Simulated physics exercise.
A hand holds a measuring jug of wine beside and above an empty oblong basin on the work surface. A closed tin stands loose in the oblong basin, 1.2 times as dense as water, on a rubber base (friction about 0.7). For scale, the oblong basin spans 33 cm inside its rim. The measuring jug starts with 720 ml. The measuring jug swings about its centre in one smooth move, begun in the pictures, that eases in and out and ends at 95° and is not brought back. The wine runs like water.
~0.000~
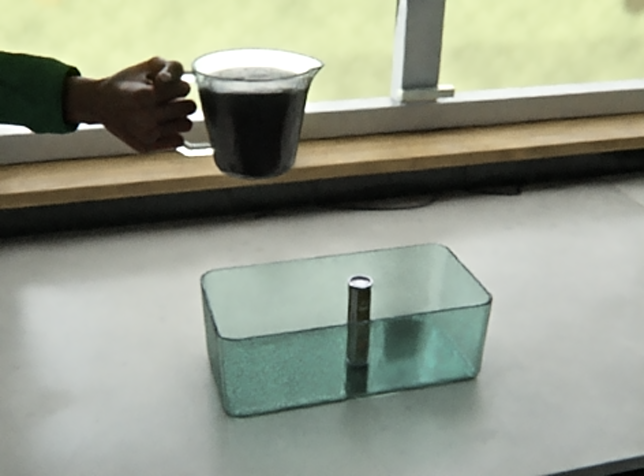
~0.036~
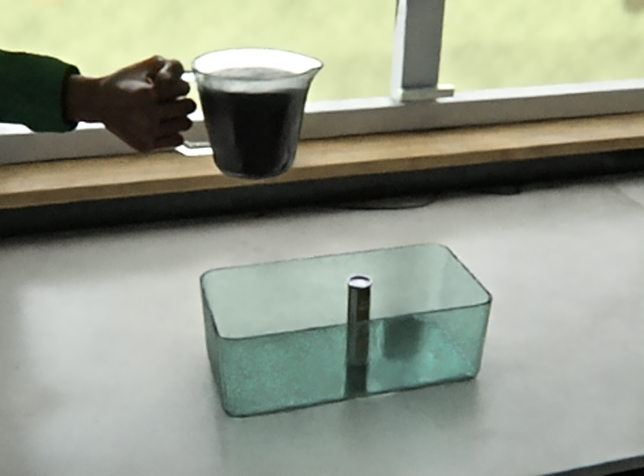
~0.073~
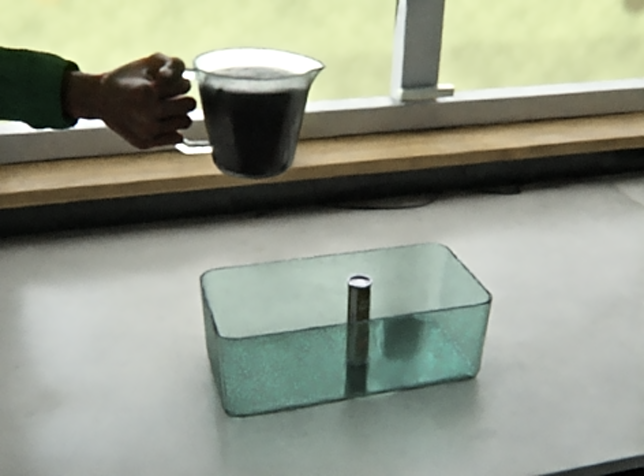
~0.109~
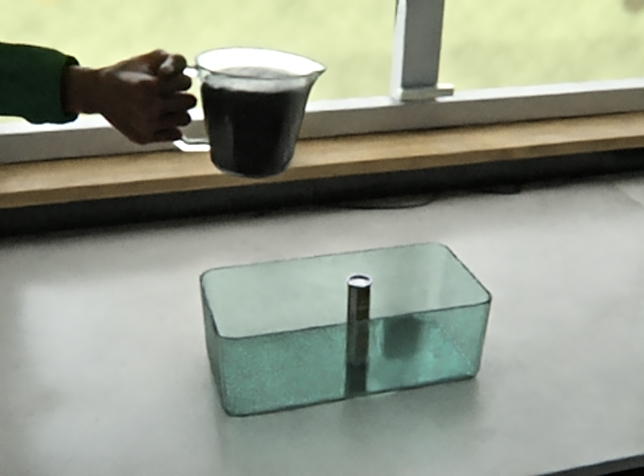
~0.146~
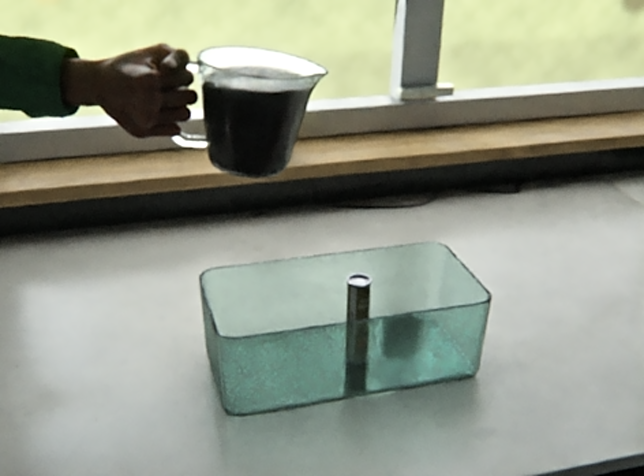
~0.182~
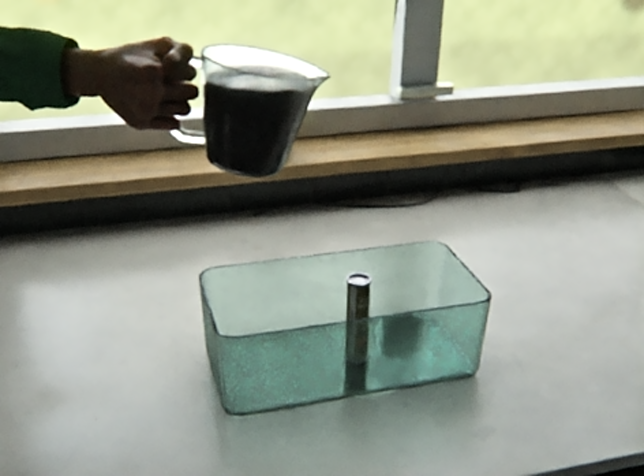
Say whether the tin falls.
The tin keeps standing.
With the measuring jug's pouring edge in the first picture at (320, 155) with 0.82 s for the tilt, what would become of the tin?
Then it goes over.
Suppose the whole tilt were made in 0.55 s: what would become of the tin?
The tin keeps standing.
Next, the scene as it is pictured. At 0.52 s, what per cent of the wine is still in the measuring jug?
Some 70 per cent.
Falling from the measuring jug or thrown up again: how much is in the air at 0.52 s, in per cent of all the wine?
Some 28 per cent.
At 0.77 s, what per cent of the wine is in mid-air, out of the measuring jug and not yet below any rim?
About 32 per cent.
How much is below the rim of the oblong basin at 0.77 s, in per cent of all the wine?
Some 46 per cent.
By 0.52 s the tilt is 67° and 71 per cent is still to pour; the tin stands where it began.
By 0.77 s the tilt is 94° and 20 per cent is still to pour; the tin stands where it began.
By 1.03 s the tilt is 95° and 2 per cent is still to pour; the tin stands where it began.
By 1.32 s the tilt is 95° and 0 per cent is still to pour; the tin stands where it began.
At rest the tin stands where it began.
